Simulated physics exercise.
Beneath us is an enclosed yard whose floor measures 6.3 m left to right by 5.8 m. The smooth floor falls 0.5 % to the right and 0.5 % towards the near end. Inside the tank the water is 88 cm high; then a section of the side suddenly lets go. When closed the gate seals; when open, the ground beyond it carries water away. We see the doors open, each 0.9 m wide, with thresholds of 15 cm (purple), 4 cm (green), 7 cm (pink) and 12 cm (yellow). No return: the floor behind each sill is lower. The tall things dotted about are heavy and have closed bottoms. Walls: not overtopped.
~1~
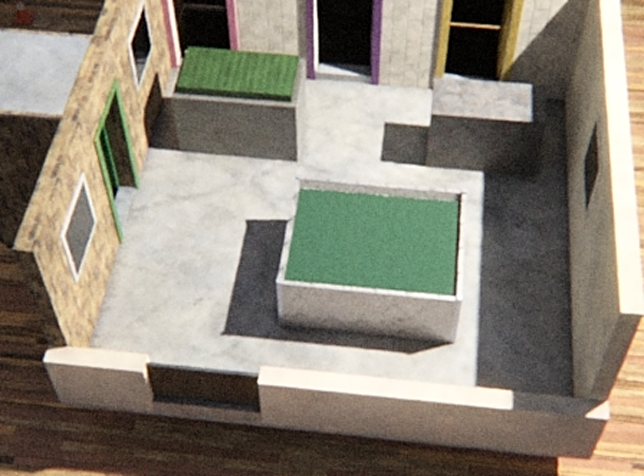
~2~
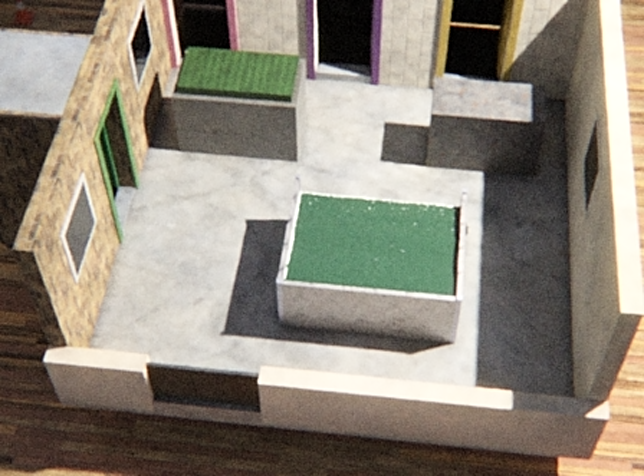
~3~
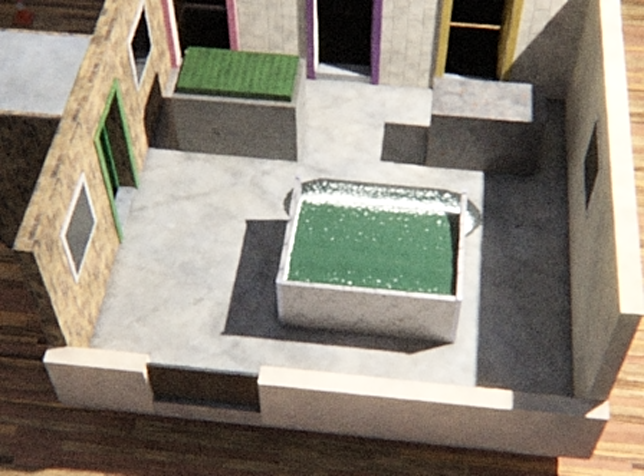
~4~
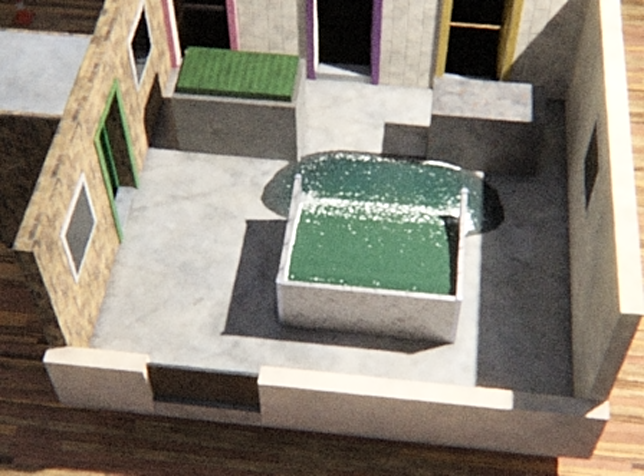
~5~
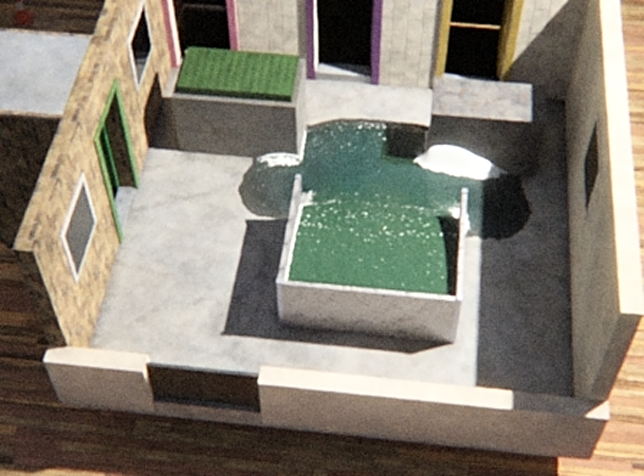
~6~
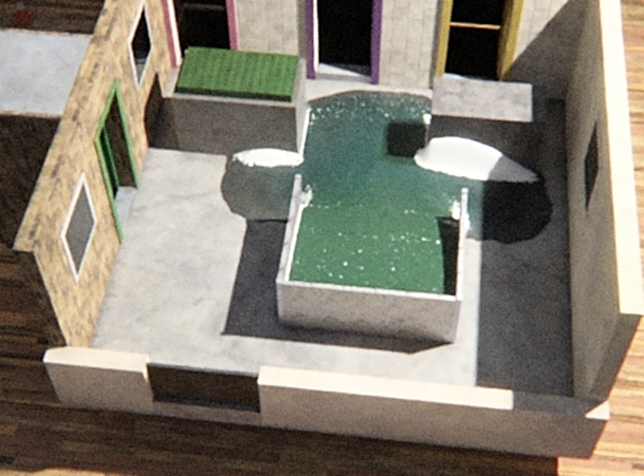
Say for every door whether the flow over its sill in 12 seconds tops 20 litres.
The purple door lets in more than the cap, the green door lets in more than the cap, the pink door lets in more than the cap, the yellow door lets in more than the cap.
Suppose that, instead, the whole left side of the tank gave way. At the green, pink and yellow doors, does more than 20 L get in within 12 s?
Outcomes - green: Exceeded, pink: Exceeded, yellow: Not exceeded.
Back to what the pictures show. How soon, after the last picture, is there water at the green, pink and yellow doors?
The green door is reached at 1.0 s, pink at 1.0 s, yellow at 0.4 s.
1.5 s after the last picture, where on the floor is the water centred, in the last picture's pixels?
Its balance point sits around (386, 180).
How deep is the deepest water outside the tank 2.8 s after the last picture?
Depth max: Approx. 31 cm.
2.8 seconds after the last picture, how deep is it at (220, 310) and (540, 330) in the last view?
0 and 4 cm, respectively.
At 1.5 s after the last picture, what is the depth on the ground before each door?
Depths in centimetres - purple: 41, green: 8, pink: 6, yellow: 16.
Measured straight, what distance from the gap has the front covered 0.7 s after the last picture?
Some 3.8 metres from the gap.
Then, 0.7 s after the last picture water covers 35 % of the floor and is deepest (53 cm) near (339, 82); purple door 45 cm at the sill, 104 L in, green door not reached, pink door not reached, yellow door 13 cm at the sill, 0 L in.
Then, 1.5 s after the last picture water covers 60 % of the floor and is deepest (44 cm) near (316, 80); purple door 41 cm at the sill, 314 L in, green door 8 cm at the sill, 1 L in, pink door 6 cm at the sill, 0 L in, yellow door 16 cm at the sill, 7 L in.
Then, 2.8 s after the last picture water covers 70 % of the floor and is deepest (31 cm) near (166, 92); purple door 22 cm at the sill, 438 L in, green door 6 cm at the sill, 13 L in, pink door 15 cm at the sill, 20 L in, yellow door 15 cm at the sill, 16 L in.
Then, 6.3 s after the last picture water covers 100 % of the floor and is deepest (17 cm) near (560, 353); purple door 9 cm at the sill, 450 L in, green door 6 cm at the sill, 28 L in, pink door 12 cm at the sill, 117 L in, yellow door 11 cm at the sill, 70 L in.
Then, 11.3 s after the last picture water covers 100 % of the floor and is deepest (13 cm) near (250, 178); purple door 5 cm at the sill, 450 L in, green door 8 cm at the sill, 71 L in, pink door 4 cm at the sill, 136 L in, yellow door 5 cm at the sill, 71 L in.
